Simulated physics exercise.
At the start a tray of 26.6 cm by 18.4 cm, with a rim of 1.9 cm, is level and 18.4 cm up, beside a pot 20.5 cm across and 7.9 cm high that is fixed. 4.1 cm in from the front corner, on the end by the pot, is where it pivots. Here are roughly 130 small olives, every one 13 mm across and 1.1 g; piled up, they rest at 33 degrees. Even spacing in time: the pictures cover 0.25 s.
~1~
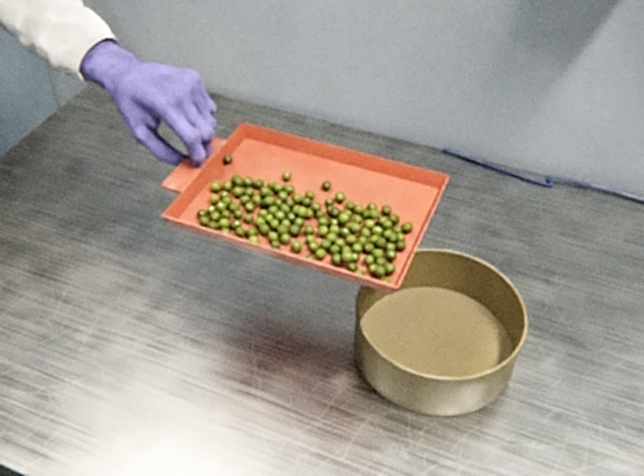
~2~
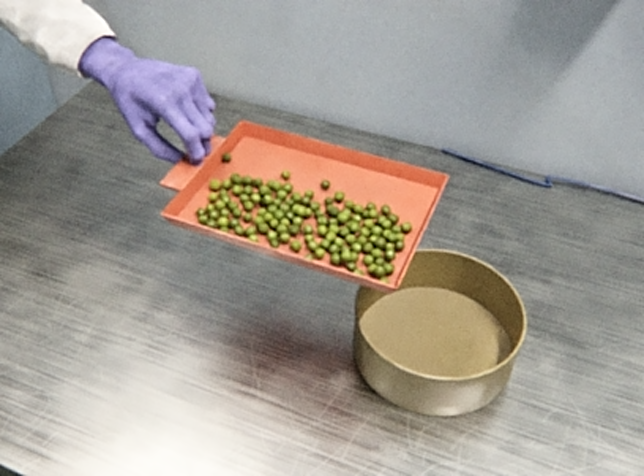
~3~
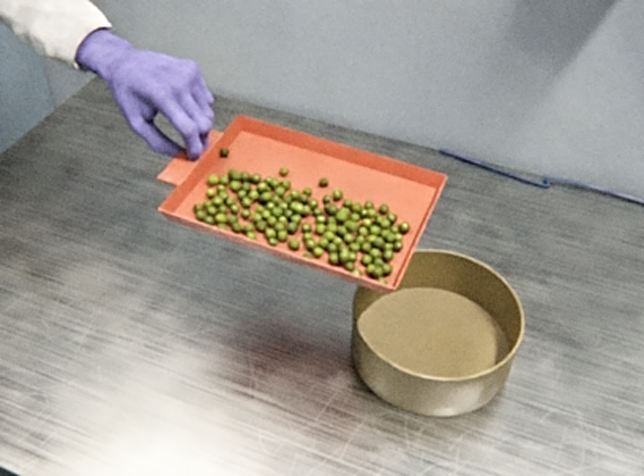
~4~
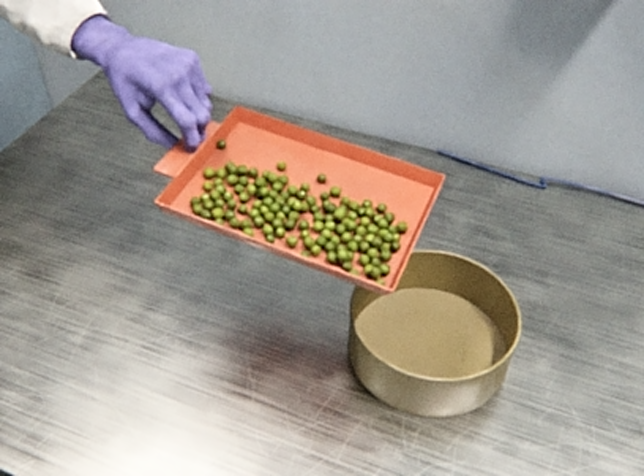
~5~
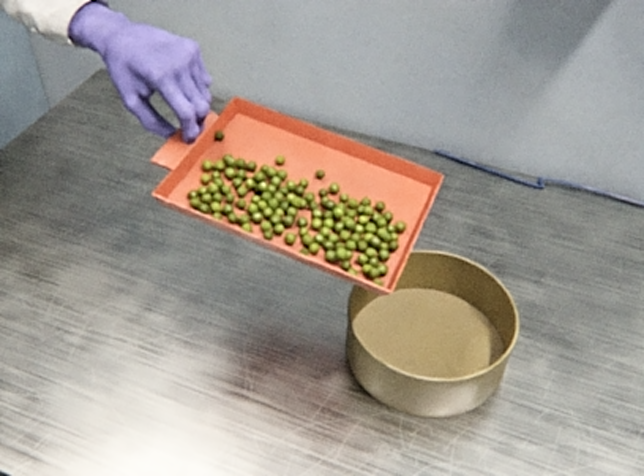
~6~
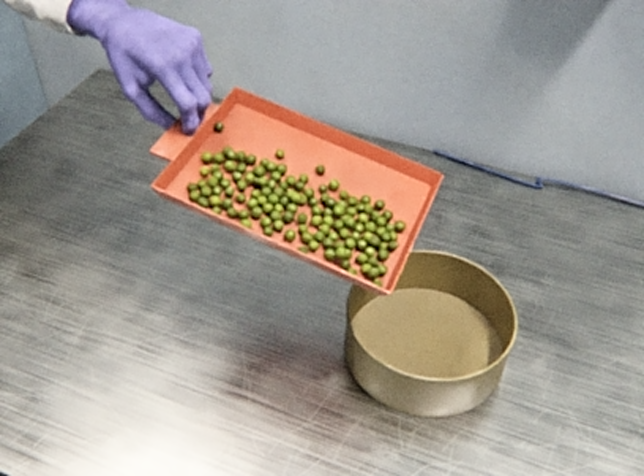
To begin with, a purple-gloved hand holds an orange tray of small green olives almost level above a metal table, beside a round, empty tan pot. The hand then slowly raises the left end, tilting the tray gently down toward the pot on the right, while the olives stay in place on it.
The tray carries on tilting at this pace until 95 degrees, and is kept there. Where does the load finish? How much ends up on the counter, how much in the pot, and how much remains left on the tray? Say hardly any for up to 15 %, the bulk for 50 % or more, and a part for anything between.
By place: Counter a part, pot the bulk, tray hardly any.
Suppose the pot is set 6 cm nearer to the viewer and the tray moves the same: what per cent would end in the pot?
I'd say some 100 per cent would end up there.
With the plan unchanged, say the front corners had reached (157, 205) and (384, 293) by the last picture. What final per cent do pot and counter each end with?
The pot gets 10 and the counter 90.
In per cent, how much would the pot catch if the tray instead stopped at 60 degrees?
I'd say close to 5 percent.
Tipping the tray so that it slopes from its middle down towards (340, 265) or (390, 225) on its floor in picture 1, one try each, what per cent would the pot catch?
That would be close to 20 per cent and then close to 90 per cent.
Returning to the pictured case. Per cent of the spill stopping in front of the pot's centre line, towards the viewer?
Roughly 100 per cent.
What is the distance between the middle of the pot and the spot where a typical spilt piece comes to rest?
Roughly 20 cm from the centre.
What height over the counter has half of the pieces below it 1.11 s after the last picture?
I'd put it near 22 cm.
Then, 0.67 s after the last picture, tilt 51 degrees; the tray holds 100 %, the pot 0 %.
Then, 1.11 s after the last picture, tilt 77 degrees; the tray holds 95 %, the pot 0 %.
Then, 1.63 s after the last picture, tilt 95 degrees; the tray holds 0 %, the pot 70 %.
In the end, counter 30 %, pot 70 %, tray 0 %.
